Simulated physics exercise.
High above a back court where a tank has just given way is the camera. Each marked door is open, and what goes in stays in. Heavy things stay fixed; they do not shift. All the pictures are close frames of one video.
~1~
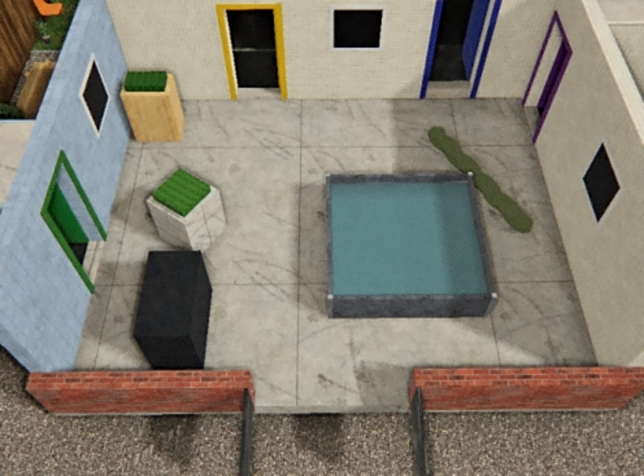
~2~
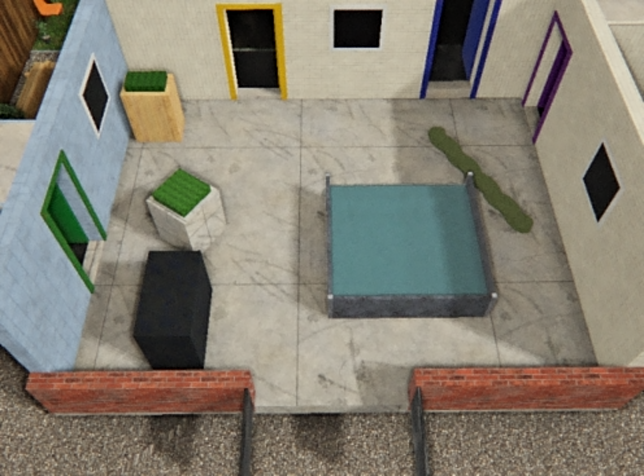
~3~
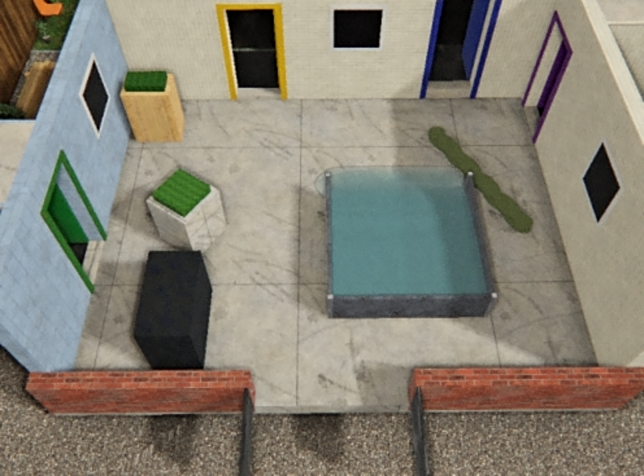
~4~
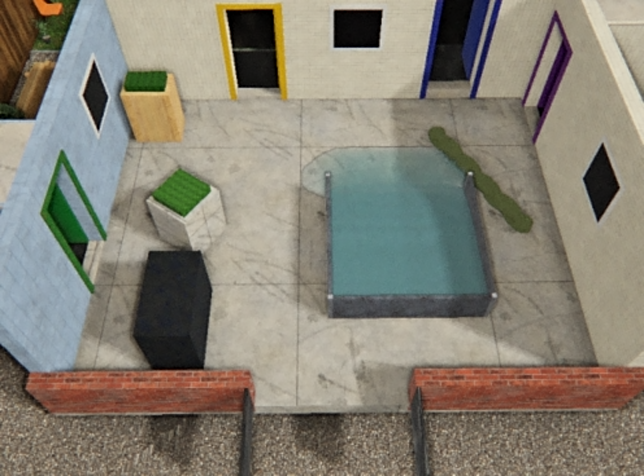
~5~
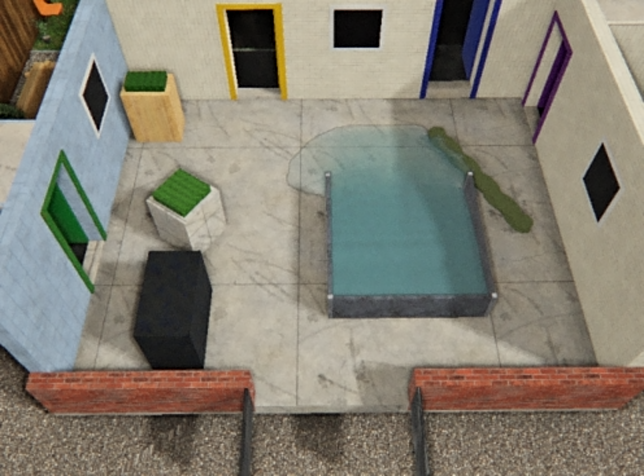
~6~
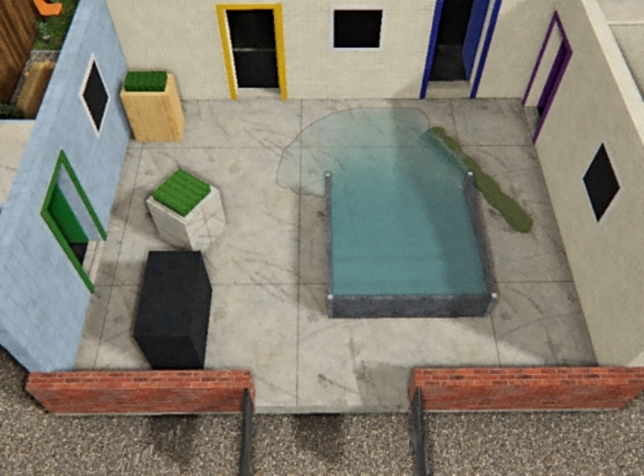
Water in the square tank lay still at first, then poured out over its far side and spread in a widening, see-through sheet across the pale courtyard floor, reaching the strip of green.
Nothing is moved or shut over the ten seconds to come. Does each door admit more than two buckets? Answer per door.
The yellow door: It does; the green door: It does; the purple door: It does; the blue door: It does not.
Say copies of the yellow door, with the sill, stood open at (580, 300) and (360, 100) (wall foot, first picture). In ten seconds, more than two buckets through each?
Result - first door doesn't reach the limit, second door gets past the limit.
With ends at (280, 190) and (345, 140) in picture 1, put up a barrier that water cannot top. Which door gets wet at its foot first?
I'd pick the one in blue.
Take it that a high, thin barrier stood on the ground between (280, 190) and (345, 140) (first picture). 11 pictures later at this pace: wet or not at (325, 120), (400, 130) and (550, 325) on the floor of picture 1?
Log, spots one to three: Swamped; swamped; spared.
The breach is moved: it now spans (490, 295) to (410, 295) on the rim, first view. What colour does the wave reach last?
Answer: The yellow-painted one.
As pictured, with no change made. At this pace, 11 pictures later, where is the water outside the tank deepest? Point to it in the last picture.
Roughly at (362, 103).
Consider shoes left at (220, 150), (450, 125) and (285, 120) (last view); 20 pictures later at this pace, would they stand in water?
First swamped, then swamped, then swamped.
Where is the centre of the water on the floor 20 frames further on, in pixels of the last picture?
Point: (355, 164).
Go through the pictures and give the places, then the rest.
Still water in the water tank at (405, 235), in the first picture.
Water pours out on the water tank's far side and has run to a hidden place, in the second picture.
The front is at (321, 179), out from the gap on the water tank's far side, in the third picture.
Water pours out on the water tank's far side and has run to (311, 169), in the fourth picture.
Water pours out on the water tank's far side and has run to (311, 145), in the fifth picture.
Water pours out on the water tank's far side and has run to (342, 114), in the sixth picture.
A moment on, water covers 20 % of the floor; the yellow door not reached, the green door not reached, the purple door not reached, the blue door wet at the sill, nothing in.
Next, water covers 30 % of the floor; the yellow door under two buckets in, the green door not reached, the purple door wet at the sill, nothing in, the blue door wet at the sill, nothing in.
Then, water covers 45 % of the floor; the yellow door over two buckets in, the green door not reached, the purple door far over two buckets in, the blue door wet at the sill, nothing in.
Later, water covers 70 % of the floor; the yellow door over two buckets in, the green door under two buckets in, the purple door far over two buckets in, the blue door wet at the sill, nothing in.
In the end, water covers 95 % of the floor; the yellow door over two buckets in, the green door over two buckets in, the purple door far over two buckets in, the blue door wet at the sill, nothing in.
